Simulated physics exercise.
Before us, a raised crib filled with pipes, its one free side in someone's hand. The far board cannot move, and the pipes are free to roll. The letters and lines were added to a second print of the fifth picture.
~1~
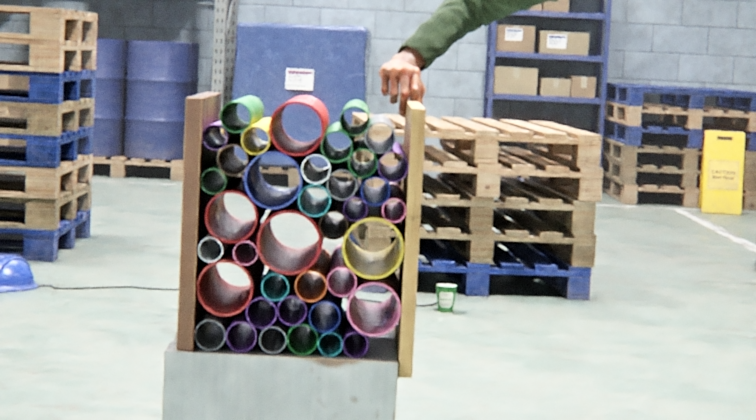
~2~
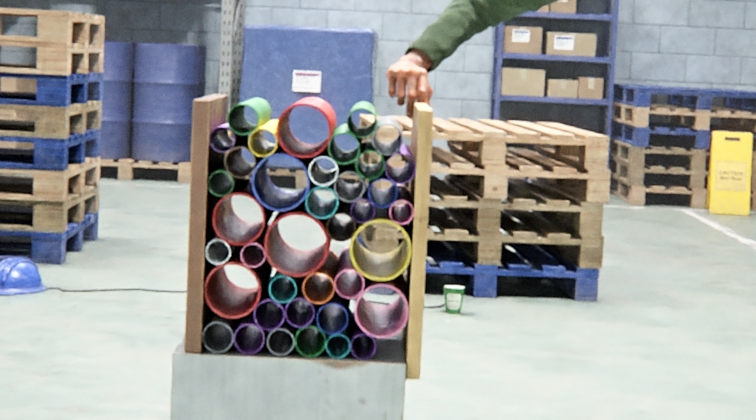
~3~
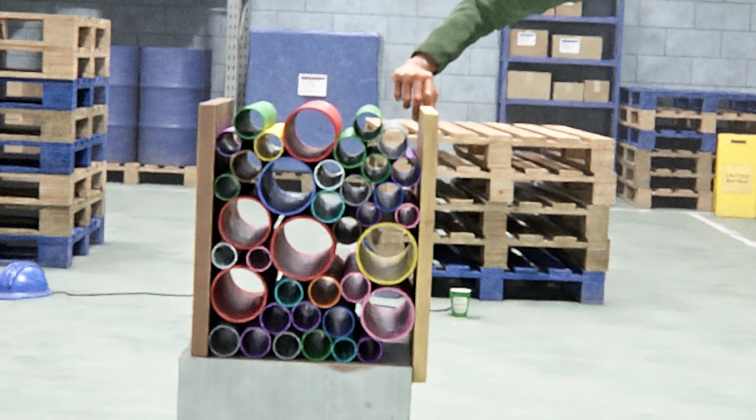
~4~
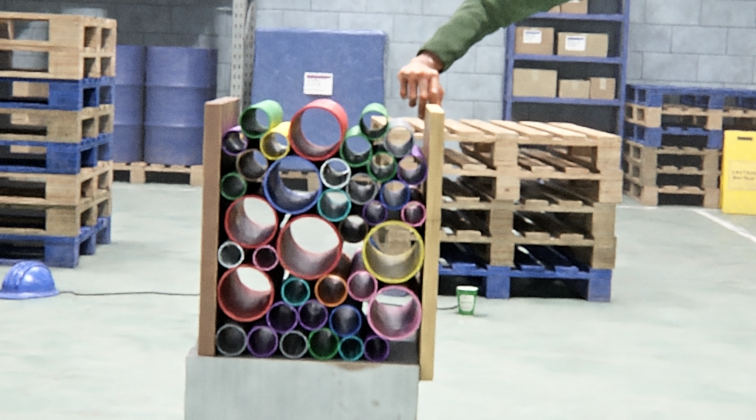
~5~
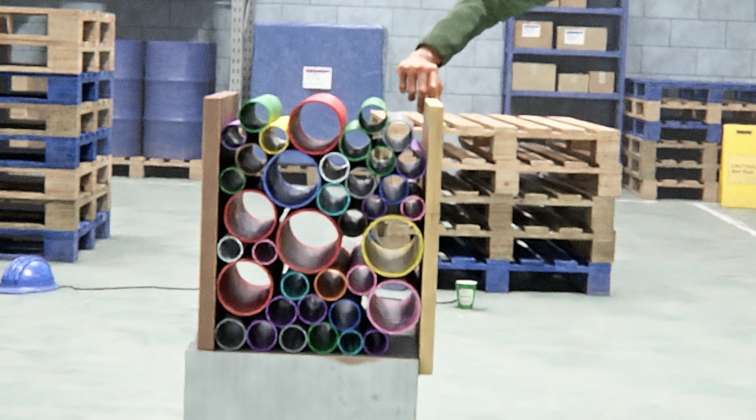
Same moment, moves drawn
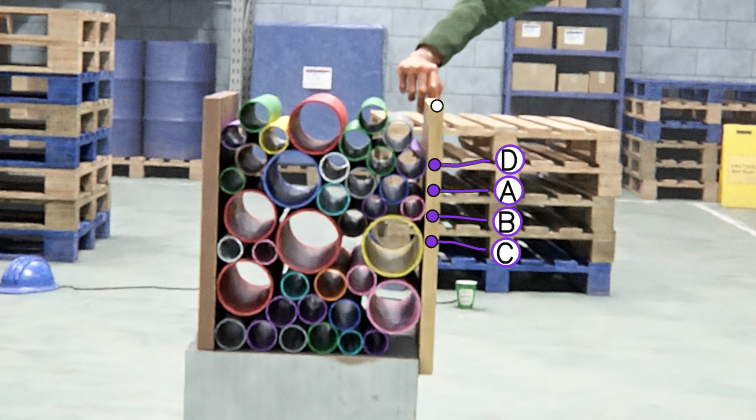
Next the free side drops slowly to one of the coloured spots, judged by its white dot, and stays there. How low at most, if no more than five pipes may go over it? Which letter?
It can be let down to B.
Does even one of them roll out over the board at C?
At C: Yes.
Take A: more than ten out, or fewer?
Fewer than ten.
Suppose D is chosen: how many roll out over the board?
At D the number is none.
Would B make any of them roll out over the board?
Yes, at B.
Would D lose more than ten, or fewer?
Fewer than ten.
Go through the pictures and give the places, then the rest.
In the first frame, a red pipe (225, 288); a red pipe (290, 243); a pink pipe (394, 210).
In the second frame, a pink pipe (402, 212); a grey pipe (350, 187).
In the third frame, a purple pipe (406, 171); a grey pipe (393, 143).
In the fourth frame, side board (429, 232); a grey pipe (232, 340).
In the fifth frame, a purple pipe (376, 343); a red pipe (245, 287); a red pipe (309, 241).
On the marked copy, A at (434, 190); B at (433, 216); C at (431, 242); D at (435, 165); the white dot at (437, 106).
Taking B. A third of the way, top of the board (427, 157).
Two thirds of the way, top of the board (425, 214).
When it is over, top of the board (425, 215), five out over the board.
As for the rest, A two out over the board; C more than five out over the board; D none out over the board.
